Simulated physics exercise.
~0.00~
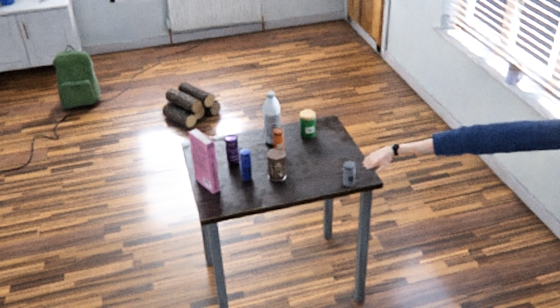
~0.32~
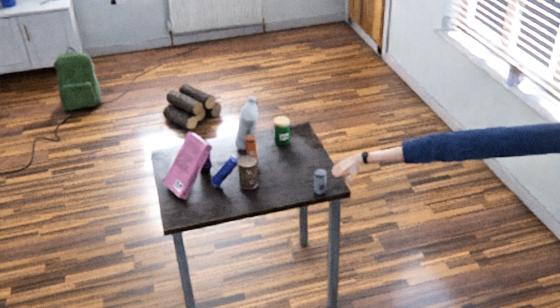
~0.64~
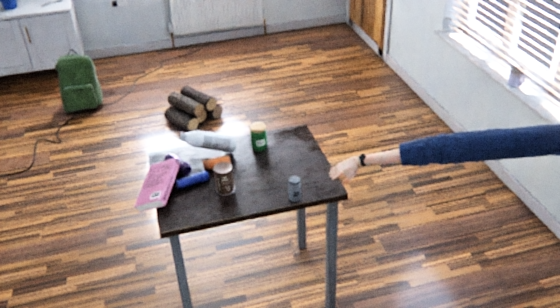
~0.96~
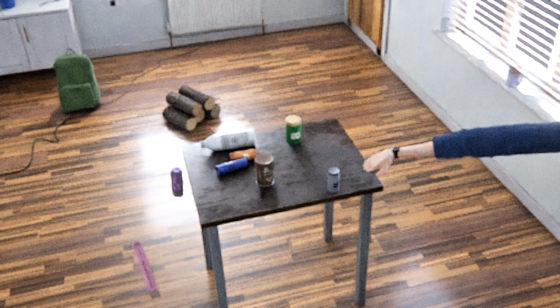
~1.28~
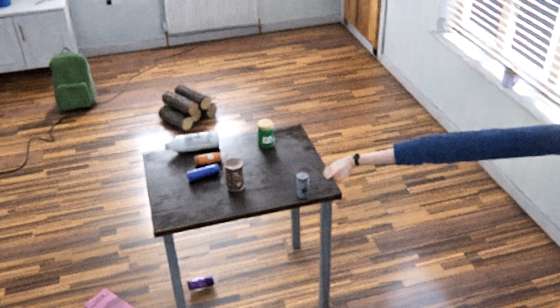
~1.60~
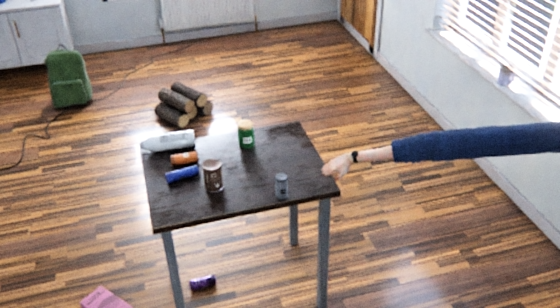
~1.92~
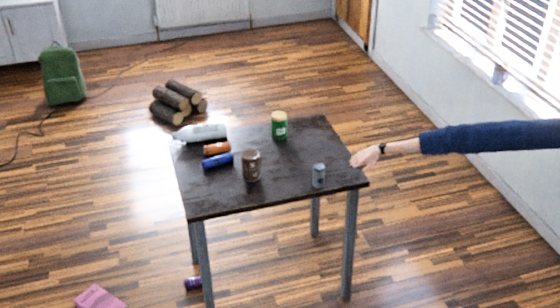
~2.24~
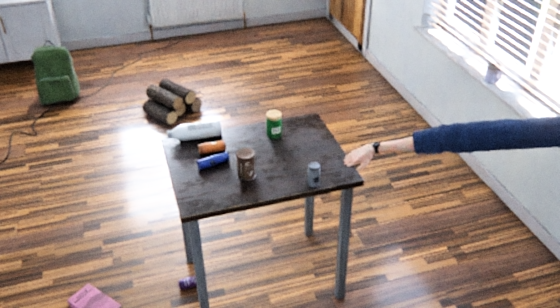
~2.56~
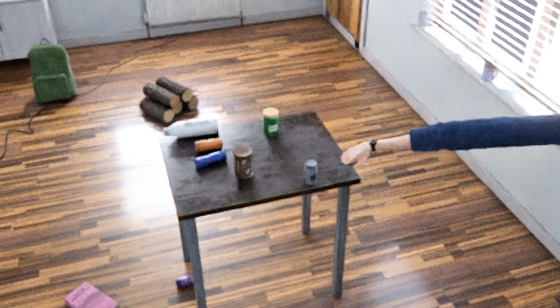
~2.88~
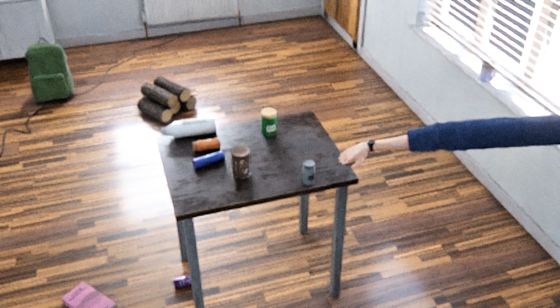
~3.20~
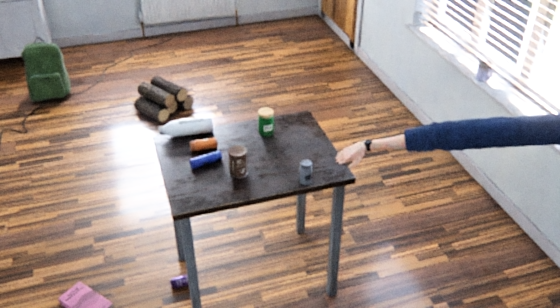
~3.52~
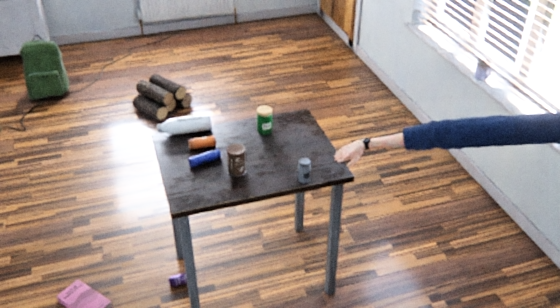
A small dark table with grey legs, seen from above in a wood-floored room, jerks left under an outstretched blue-sleeved arm, whose hand stays at its right edge. On it stand a pink book, purple can, white bottle, orange and blue shakers, brown tin, green jar and small grey shaker, with a green backpack and logs behind. The book and bottle lean, then they topple with the purple can and both coloured shakers. As the table shifts right, the book and can drop off the left side. It slides left and right again, then settles. The bottle and two shakers lie flat, while the jar, tin and grey shaker remain upright.
